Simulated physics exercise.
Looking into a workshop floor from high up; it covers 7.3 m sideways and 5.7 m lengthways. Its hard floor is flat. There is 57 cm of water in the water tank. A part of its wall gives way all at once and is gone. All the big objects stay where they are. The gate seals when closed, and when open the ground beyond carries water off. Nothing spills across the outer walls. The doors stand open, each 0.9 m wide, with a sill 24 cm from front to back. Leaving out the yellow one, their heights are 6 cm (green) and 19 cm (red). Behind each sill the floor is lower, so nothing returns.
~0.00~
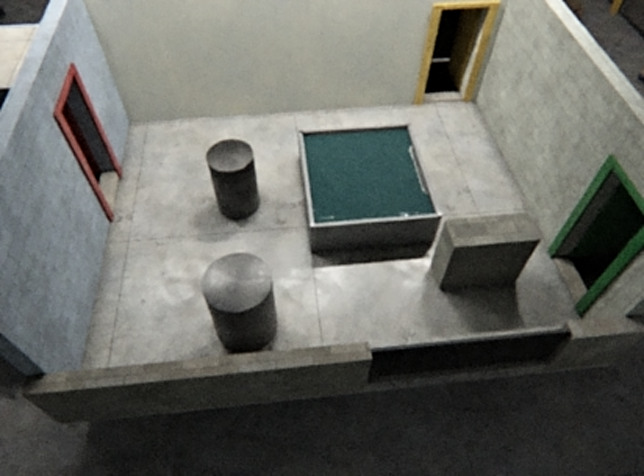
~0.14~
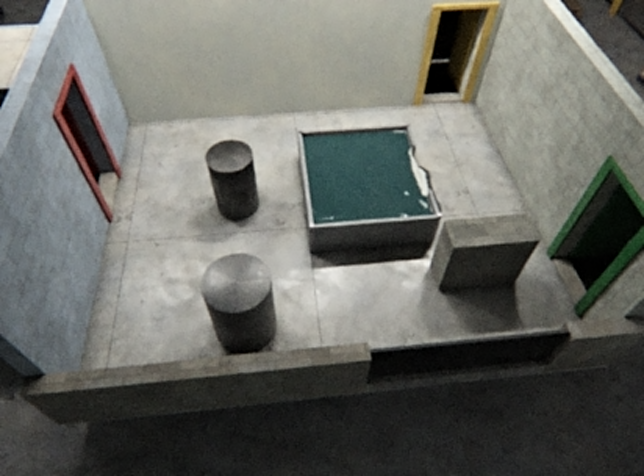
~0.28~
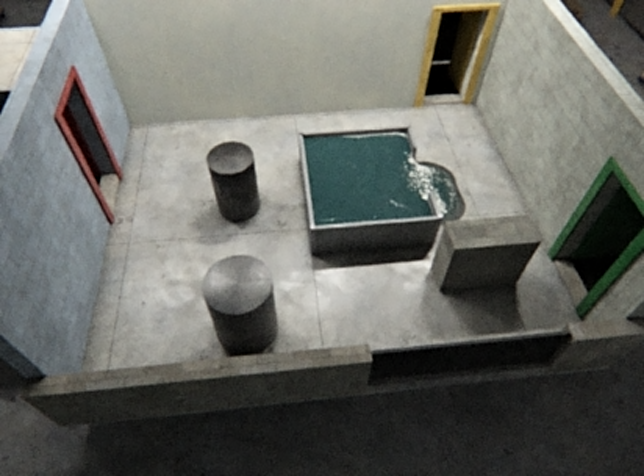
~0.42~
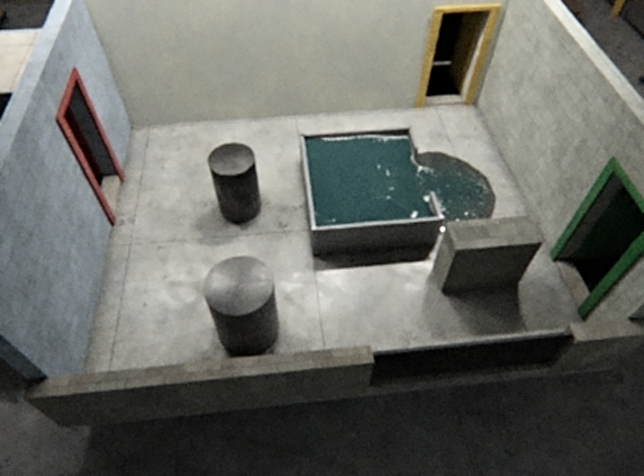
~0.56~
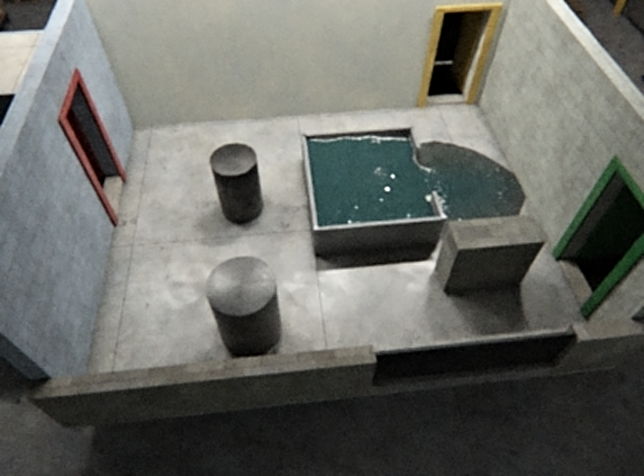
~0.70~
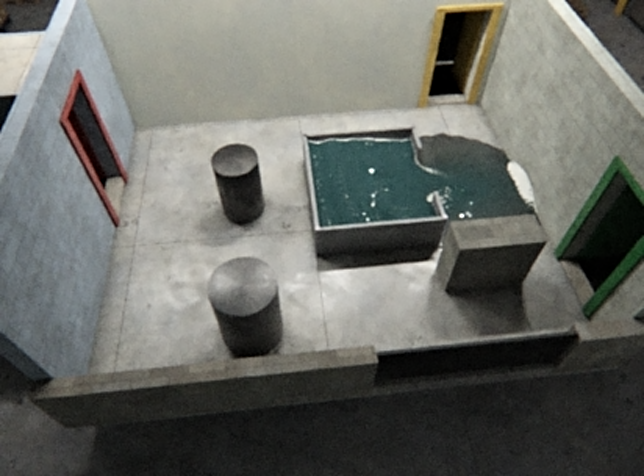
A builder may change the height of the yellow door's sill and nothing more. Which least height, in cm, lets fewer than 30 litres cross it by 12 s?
Close to 19 cm is just enough.
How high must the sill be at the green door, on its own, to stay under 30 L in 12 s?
About 9.0 cm at green.
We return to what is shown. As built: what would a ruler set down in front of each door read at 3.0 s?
Depths in cm: Green 10, yellow 22, red 0.
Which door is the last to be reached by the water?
The red one.
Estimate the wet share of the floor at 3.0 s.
Some 30 per cent of it.
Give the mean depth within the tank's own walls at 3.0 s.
Roughly 28 cm on average.
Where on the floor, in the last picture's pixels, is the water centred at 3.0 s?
At about (423, 201).
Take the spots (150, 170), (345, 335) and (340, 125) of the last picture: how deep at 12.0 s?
About 7, 6 and 4 cm.
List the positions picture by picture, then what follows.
In the first picture, the water tank at (365, 173) is whole and still, 57 cm deep; the yellow door at (452, 61) is dry.
In the second picture, the front is at a hidden place, 0.3 m from the gap at (416, 184); 0.3 m2 of floor is wet, 57 cm left at the back.
In the third picture, water pours out at (417, 188) and has run 0.8 m, to (460, 201); about 10 cm deep outside, 57 cm at the back.
In the fourth picture, water pours out at (418, 188) and has run 1.3 m, to (490, 199); about 7 cm deep outside, 57 cm at the back.
In the fifth picture, the gap is at (420, 187), the front 1.9 m out at (521, 189); the back of the water tank holds 56 cm.
In the sixth picture, water pours out at (422, 188) and has run 1.9 m, to a hidden place; about 5 cm deep outside, 51 cm at the back; the yellow door at (456, 63), 2.8 m from the gap, is still 1.2 m from the nearest water.
After 1.4 s water covers 15 % of the floor, deepest (35 cm) near (521, 191); it has not reached the yellow door.
After 3.0 s water covers 30 % of the floor, deepest (29 cm) near (585, 347); 22 cm at the yellow door, 73 litres in over its 8 cm sill.
After 12.0 s water covers 100 % of the floor, deepest (8 cm) near (206, 131); 6 cm at the yellow door, 236 litres in over its 8 cm sill.
At the yellow door as built, the water arrived by 1.8 s and peaked near 22 cm at 2.6 s.
With a sill of 17.5 cm, 42 litres would have come in within the 12 s; with 20.5 cm, 22 litres. So under 30 litres takes about 19 cm.
